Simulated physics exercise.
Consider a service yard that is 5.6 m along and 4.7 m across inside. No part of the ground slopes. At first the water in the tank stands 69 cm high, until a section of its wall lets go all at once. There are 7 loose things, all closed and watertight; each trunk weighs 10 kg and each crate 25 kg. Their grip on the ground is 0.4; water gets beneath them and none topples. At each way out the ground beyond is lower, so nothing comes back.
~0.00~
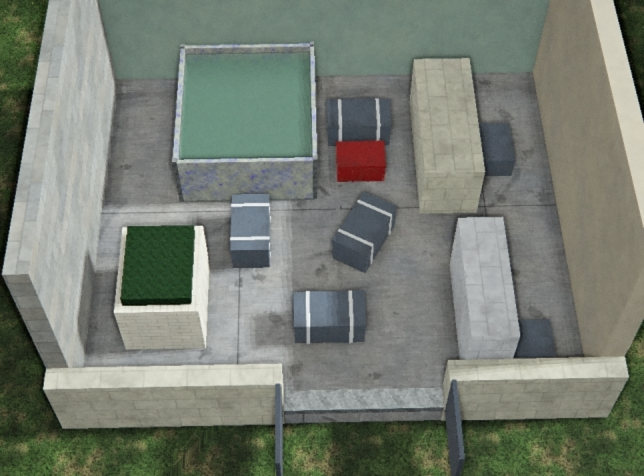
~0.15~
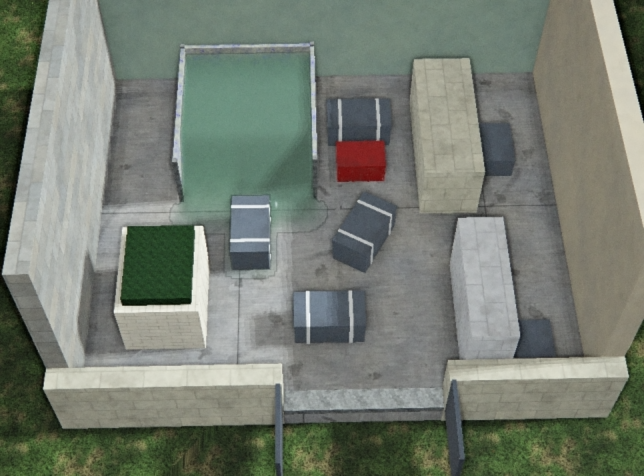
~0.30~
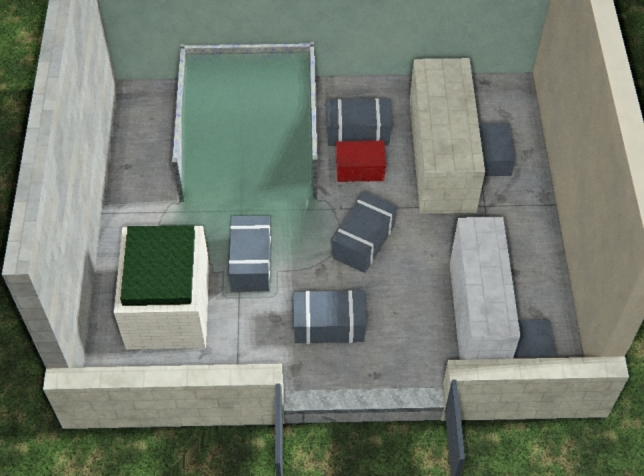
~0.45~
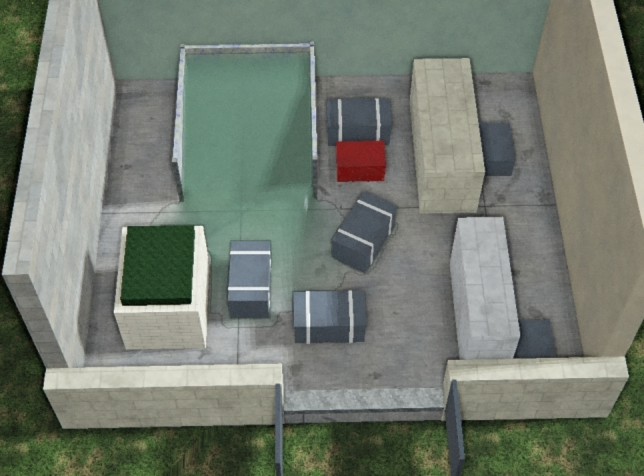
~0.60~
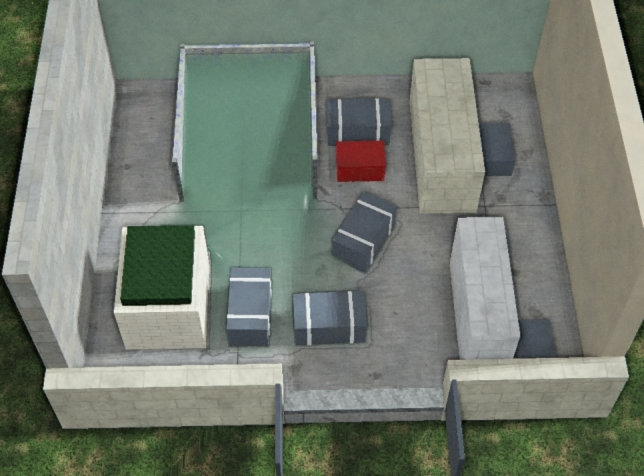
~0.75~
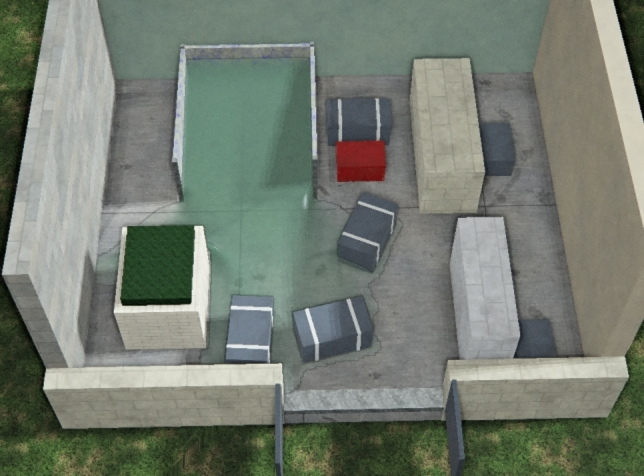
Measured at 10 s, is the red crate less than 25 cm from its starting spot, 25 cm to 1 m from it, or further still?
Its displacement will be small.
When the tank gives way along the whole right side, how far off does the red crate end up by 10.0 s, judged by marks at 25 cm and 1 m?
Well, the red crate is flushed away.
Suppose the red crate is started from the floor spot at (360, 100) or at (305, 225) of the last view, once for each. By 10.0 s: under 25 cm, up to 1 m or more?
Try one, it keeps its spot; try two, it is swept a long way.
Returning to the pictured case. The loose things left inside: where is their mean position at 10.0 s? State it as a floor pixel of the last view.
It works out to somewhere near (423, 228) on the floor.
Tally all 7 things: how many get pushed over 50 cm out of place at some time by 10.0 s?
I make that 4.
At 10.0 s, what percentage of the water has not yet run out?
Remaining: Approx. 54 per cent.
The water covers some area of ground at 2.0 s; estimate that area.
Somewhere around 14 m2, roughly.
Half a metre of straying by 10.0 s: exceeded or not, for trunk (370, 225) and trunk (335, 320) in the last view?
In sequence - crossed the line; crossed the line.
After 2.0 s the red crate is near (361, 154), 0.0 m from its start, aground; 1 of 7 are out; 1 afloat.
After 4.5 s the red crate is near (361, 154), 0.0 m from its start, aground; 1 of 7 are out; 1 afloat.
After 7.0 s the red crate is near (361, 154), 0.0 m from its start, aground; 1 of 7 are out; 3 afloat.
After 10.0 s the red crate is near (361, 154), 0.0 m from its start, aground; 1 of 7 are out; 3 afloat.
